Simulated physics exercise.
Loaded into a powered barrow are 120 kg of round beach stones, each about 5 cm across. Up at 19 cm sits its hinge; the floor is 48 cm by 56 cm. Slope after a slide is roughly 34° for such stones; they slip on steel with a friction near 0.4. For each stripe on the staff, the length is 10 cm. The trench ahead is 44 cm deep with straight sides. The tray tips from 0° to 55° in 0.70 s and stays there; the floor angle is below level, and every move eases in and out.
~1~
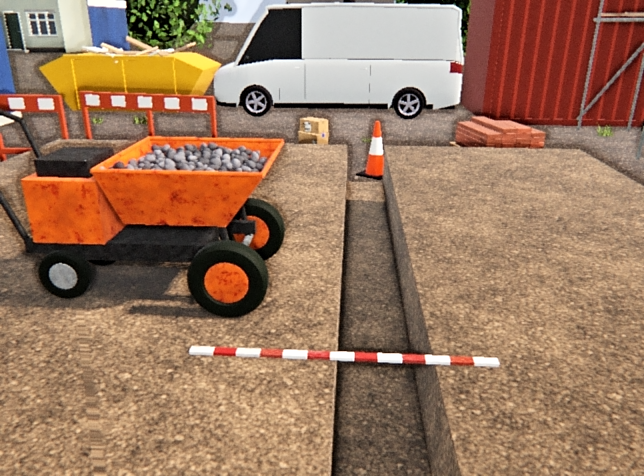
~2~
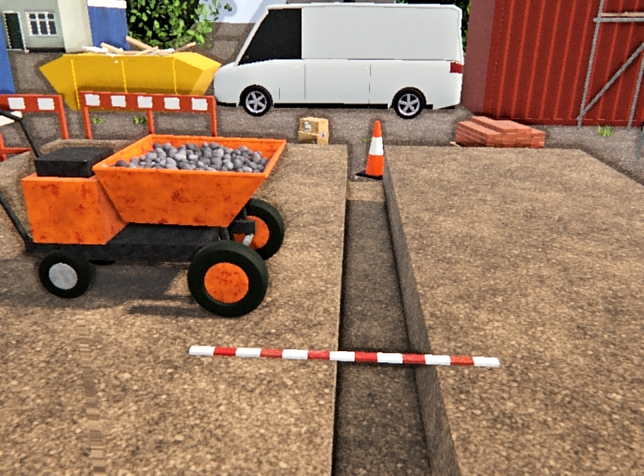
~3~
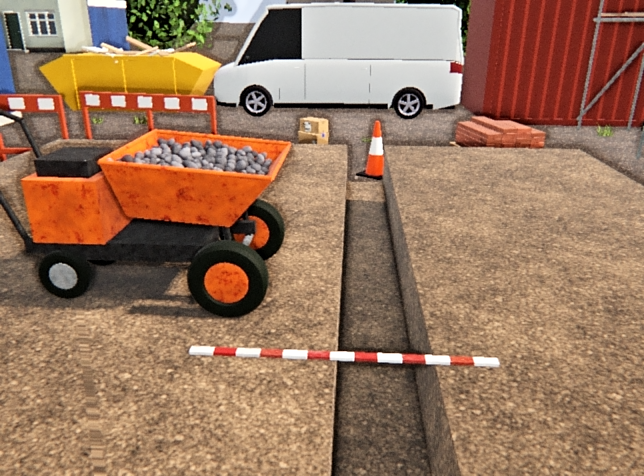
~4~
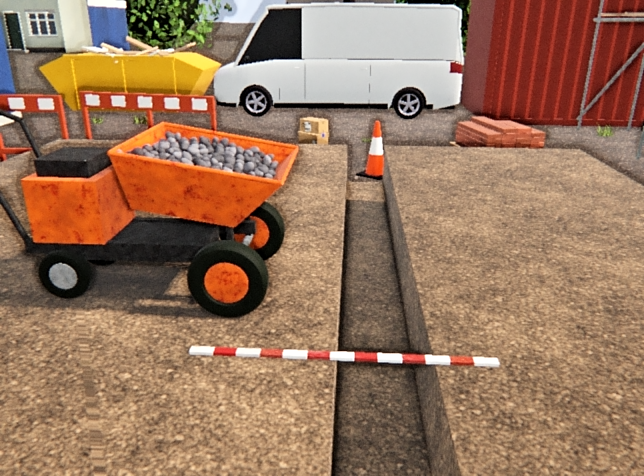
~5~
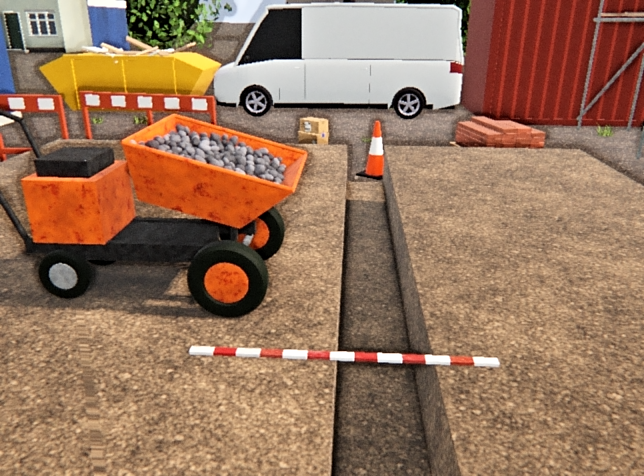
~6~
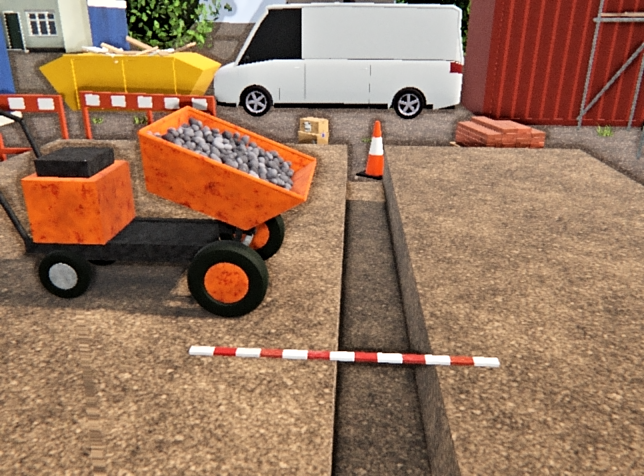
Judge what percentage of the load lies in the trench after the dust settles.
About 61 %.
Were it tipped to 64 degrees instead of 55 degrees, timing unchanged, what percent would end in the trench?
In that case some 85 per cent.
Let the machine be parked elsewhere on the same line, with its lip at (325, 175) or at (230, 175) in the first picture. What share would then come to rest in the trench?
Around 20 and then 60 percent.
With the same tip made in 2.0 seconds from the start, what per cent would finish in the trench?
That works out at about 65 in a hundred.
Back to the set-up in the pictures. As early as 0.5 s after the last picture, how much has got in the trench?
Roughly 15% by that time.
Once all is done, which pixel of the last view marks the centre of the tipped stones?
Resting centre: About (385, 352).
Then, 0.2 s after the last picture the floor is at 46°, 100 % in the tray; the foremost stones are at (319, 215).
Then, 0.5 s after the last picture the floor is at 55°, 85 % in the tray, 14 % in the trench; the foremost stones are at (396, 275).
Then, 0.8 s after the last picture the floor is at 55°, 49 % in the tray, 43 % in the trench, 8 % past the trench; the foremost stones are at (481, 291).
Then, 2.8 s after the last picture the floor is at 55°, 30 % in the tray, 61 % in the trench, 8 % past the trench; the foremost stones are at (551, 282).
